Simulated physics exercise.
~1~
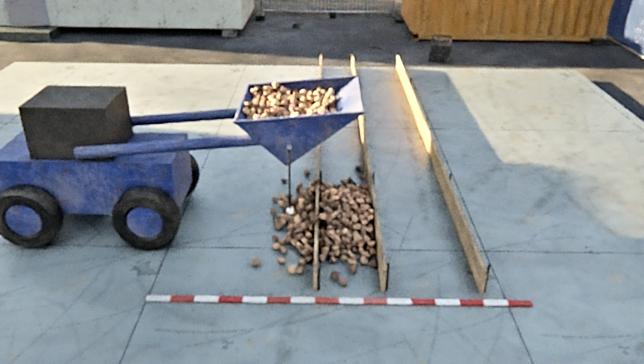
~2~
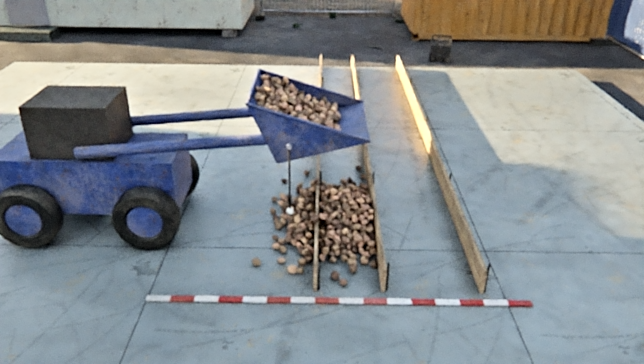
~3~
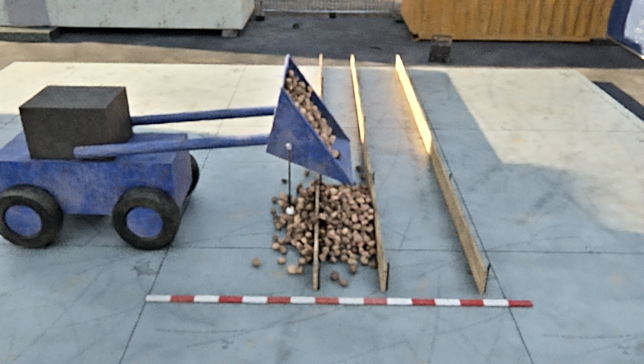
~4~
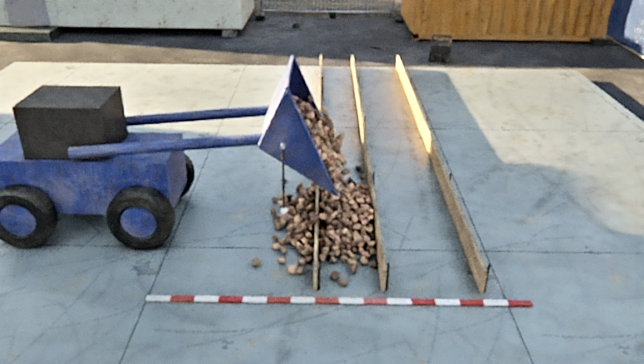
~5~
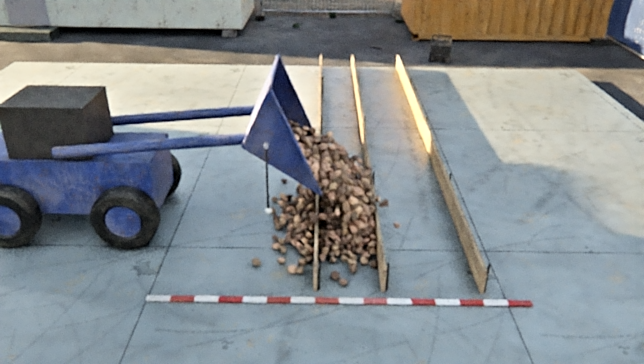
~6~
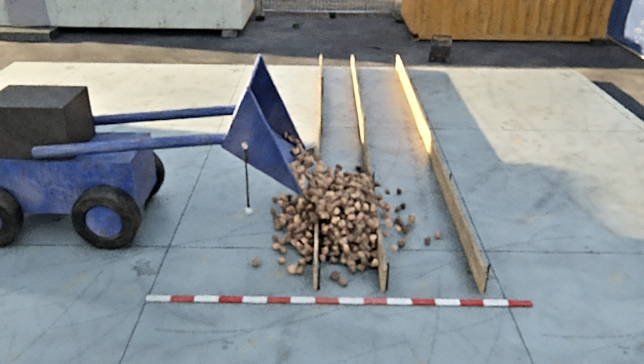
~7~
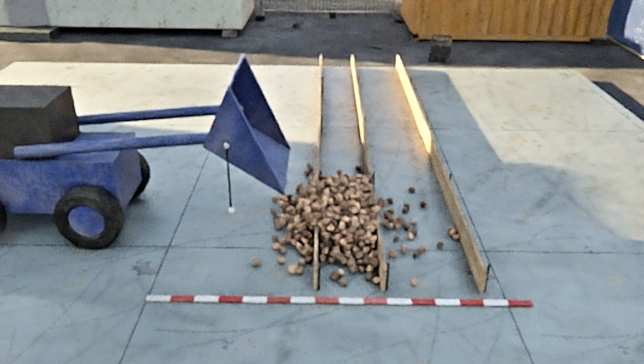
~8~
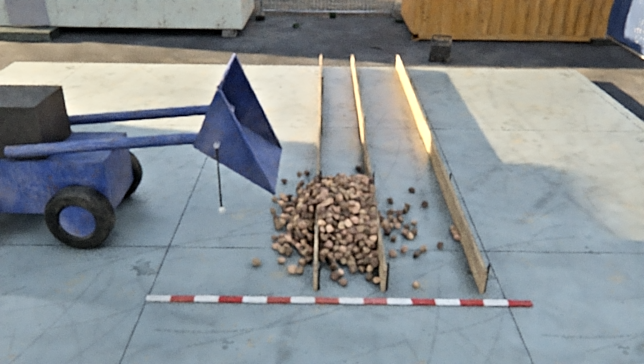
A blue loader tips brown stones onto a pile between planks, then backs away left.
